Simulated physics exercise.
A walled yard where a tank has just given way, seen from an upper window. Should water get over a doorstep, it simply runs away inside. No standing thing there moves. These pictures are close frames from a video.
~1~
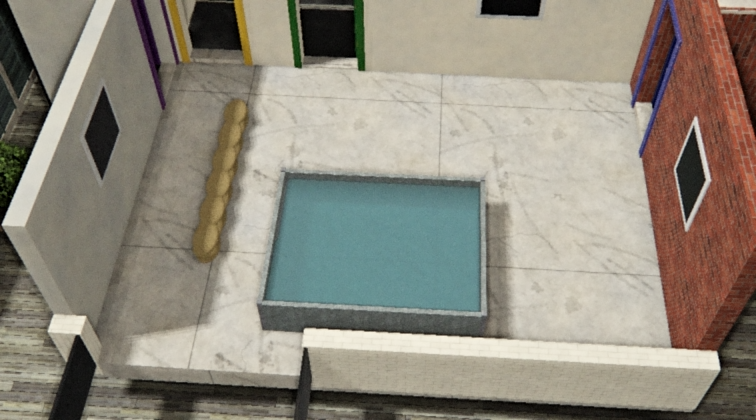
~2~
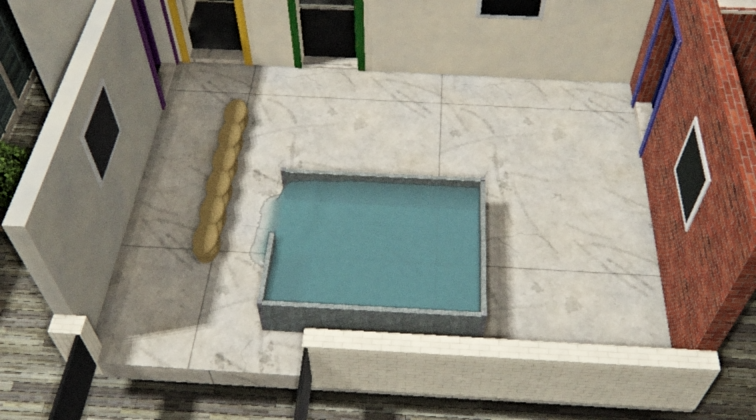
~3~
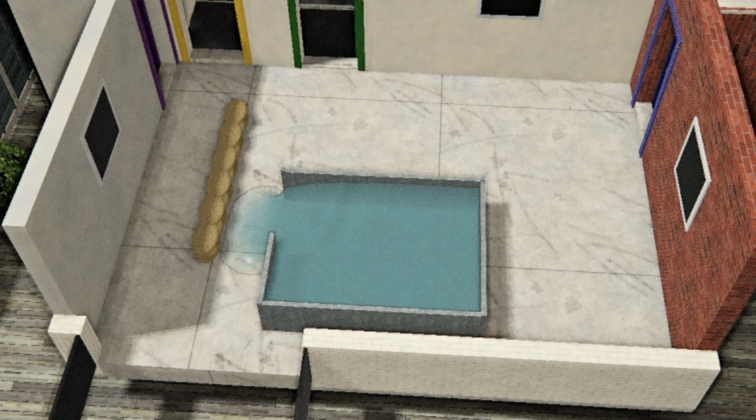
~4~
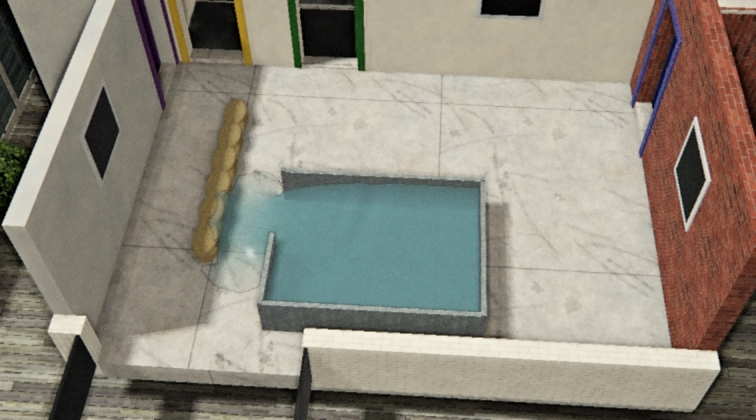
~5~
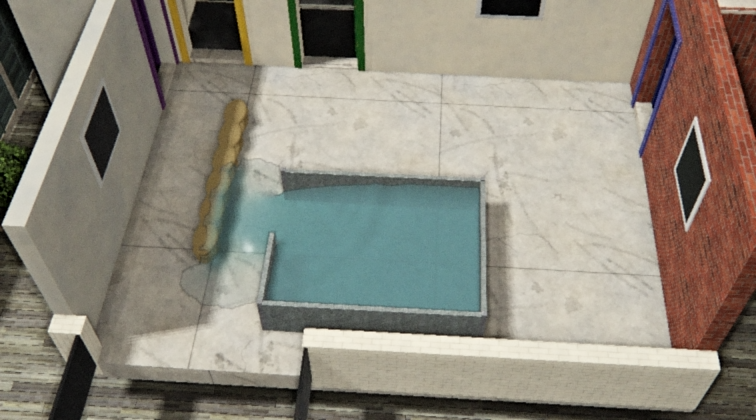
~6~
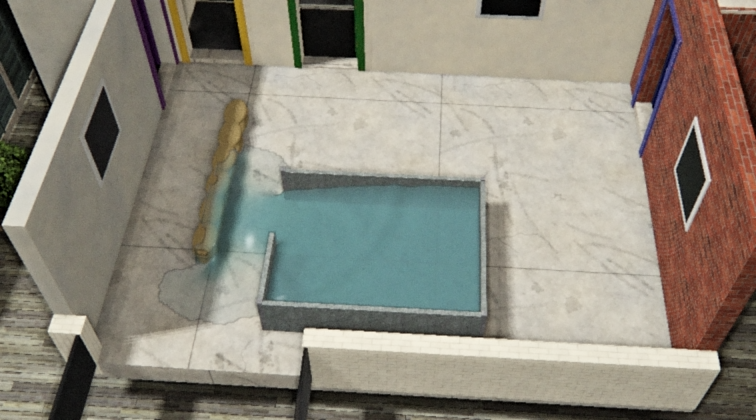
We see an open tank of blue water in a walled yard; its left side gives way, and water pours out leftward across the pale floor, reaches a row of tan rounded shapes, and spreads along and around them.
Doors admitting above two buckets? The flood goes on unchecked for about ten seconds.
Result: The blue door will pass two buckets at most. The yellow door will pass two buckets at most. The green door will pass more than two buckets. The purple door will pass more than two buckets.
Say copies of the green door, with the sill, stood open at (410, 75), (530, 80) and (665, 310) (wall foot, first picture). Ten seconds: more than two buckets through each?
Door by door: Ends up above, ends up below, ends up below.
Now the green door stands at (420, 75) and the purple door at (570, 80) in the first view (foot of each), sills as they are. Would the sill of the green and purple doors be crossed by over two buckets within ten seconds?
Result - green: Crosses the limit; purple: Remains below the limit.
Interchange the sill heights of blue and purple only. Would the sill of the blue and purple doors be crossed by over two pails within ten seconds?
Result: Blue door ends up above the limit; purple door comes in below.
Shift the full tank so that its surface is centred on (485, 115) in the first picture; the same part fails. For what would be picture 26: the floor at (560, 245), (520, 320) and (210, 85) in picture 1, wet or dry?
The first spot ends up left untouched, the second left untouched and the third sodden.
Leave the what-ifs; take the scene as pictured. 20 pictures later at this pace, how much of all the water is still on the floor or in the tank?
My reading is around 86 percent.
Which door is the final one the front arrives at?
My answer: The blue one.
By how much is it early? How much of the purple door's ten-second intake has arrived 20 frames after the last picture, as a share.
Roughly 5 per cent.
A moment on, water covers 20 % of the floor; the blue door not reached, the yellow door not reached, the green door not reached, the purple door not reached.
Next, water covers 35 % of the floor; the blue door not reached, the yellow door wet at the sill, nothing in, the green door under two buckets in, the purple door not reached.
Then, water covers 40 % of the floor; the blue door not reached, the yellow door wet at the sill, nothing in, the green door far over two buckets in, the purple door under two buckets in.
Later, water covers 60 % of the floor; the blue door wet at the sill, nothing in, the yellow door wet at the sill, nothing in, the green door far over two buckets in, the purple door over two buckets in.
In the end, water covers 80 % of the floor; the blue door wet at the sill, nothing in, the yellow door wet at the sill, nothing in, the green door far over two buckets in, the purple door over two buckets in.
